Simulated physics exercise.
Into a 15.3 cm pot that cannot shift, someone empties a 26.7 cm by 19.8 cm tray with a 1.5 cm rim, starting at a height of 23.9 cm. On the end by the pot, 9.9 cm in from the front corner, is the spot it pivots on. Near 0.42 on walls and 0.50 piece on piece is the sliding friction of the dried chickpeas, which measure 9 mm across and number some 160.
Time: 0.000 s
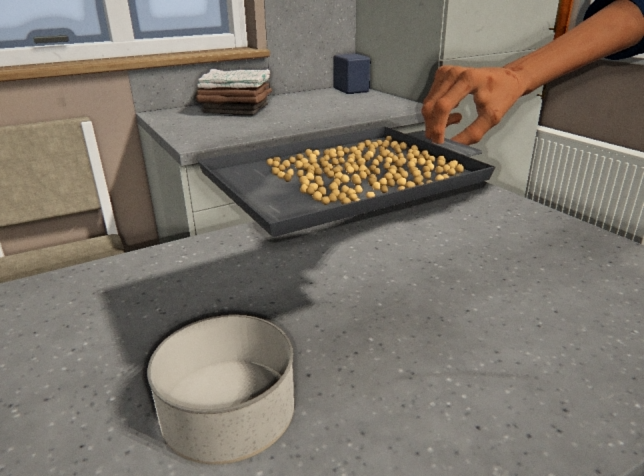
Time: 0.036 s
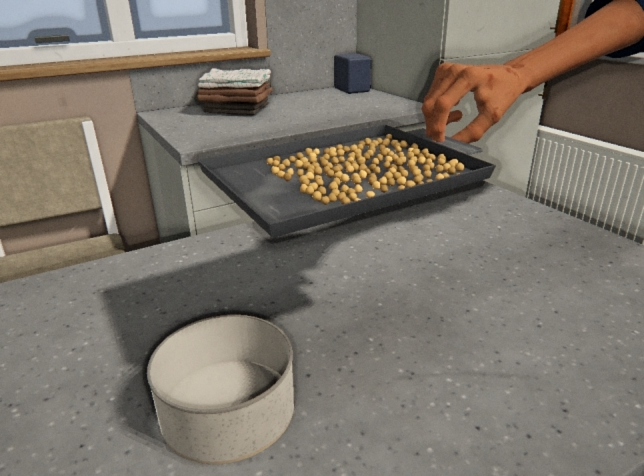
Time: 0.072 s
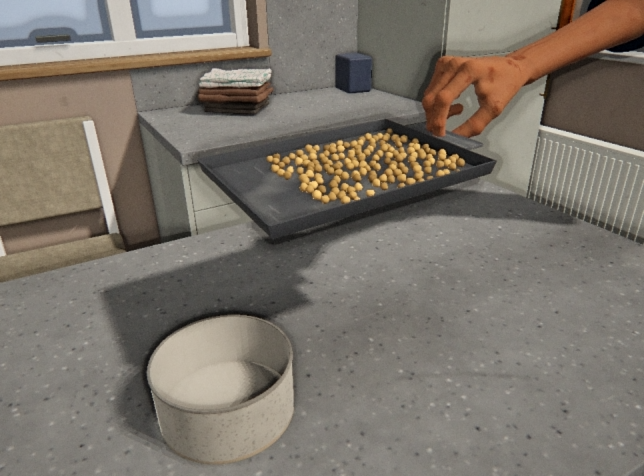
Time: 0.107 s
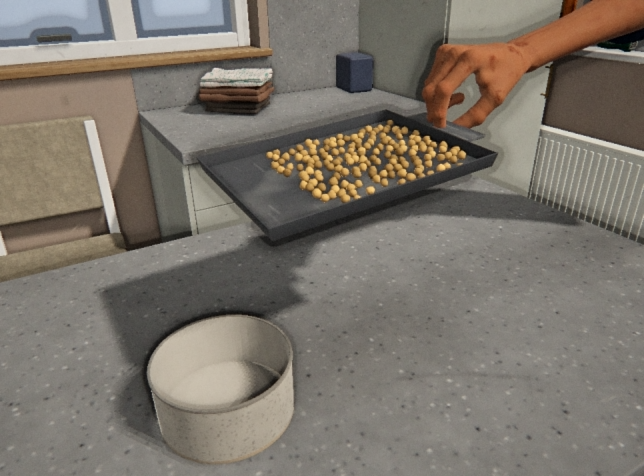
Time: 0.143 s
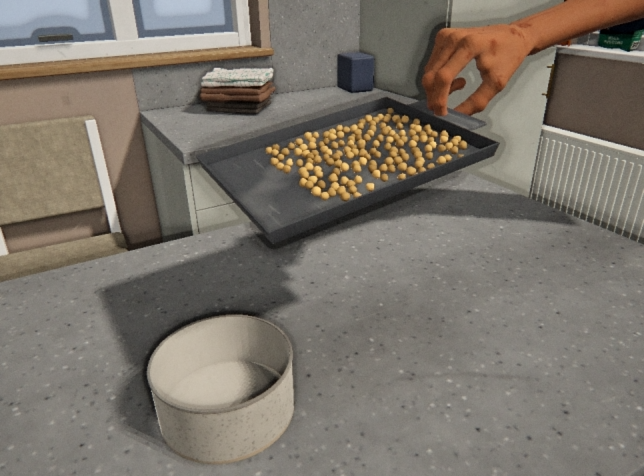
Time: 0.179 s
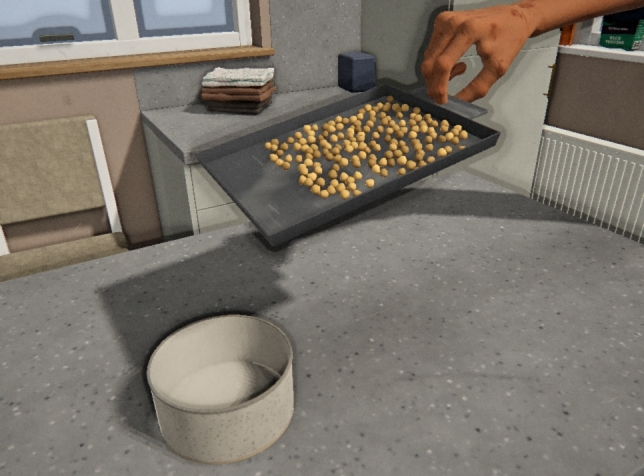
To begin with, a hand holds the far right end of a dark tray scattered with small round yellowish pieces, above a grey speckled counter with an empty pale pot. The hand then raises that end gradually, and the tray slants down toward the left while the pieces barely shift.
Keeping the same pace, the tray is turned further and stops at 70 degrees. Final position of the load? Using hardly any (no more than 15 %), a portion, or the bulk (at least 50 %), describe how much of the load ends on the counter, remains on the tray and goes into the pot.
Counter: A portion, tray: A portion, pot: A portion.
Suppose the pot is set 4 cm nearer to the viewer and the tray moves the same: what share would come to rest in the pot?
In that setup it would come to near 60 per cent.
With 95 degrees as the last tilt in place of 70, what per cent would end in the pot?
In that case some 65 per cent.
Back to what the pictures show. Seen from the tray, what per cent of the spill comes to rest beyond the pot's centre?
Share: Around 60 %.
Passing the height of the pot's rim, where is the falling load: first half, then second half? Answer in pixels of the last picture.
Earlier half at about (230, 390), later half at about (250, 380) in pixels.
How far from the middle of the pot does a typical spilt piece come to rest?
Some 18 centimetres.
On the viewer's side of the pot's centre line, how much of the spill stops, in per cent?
Share: Roughly 100 %.
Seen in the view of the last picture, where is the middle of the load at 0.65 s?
Roughly (277, 211).
After 0.46 s, tilt 41 degrees; the tray holds 100 %, the pot 0 %.
After 0.65 s, tilt 60 degrees; the tray holds 100 %, the pot 0 %.
Then, at 0.96 s, tilt 70 degrees; the tray holds 45 %, the pot 30 %.
In the end, at 1.9 s, counter 25 %, tray 40 %, pot 40 %.
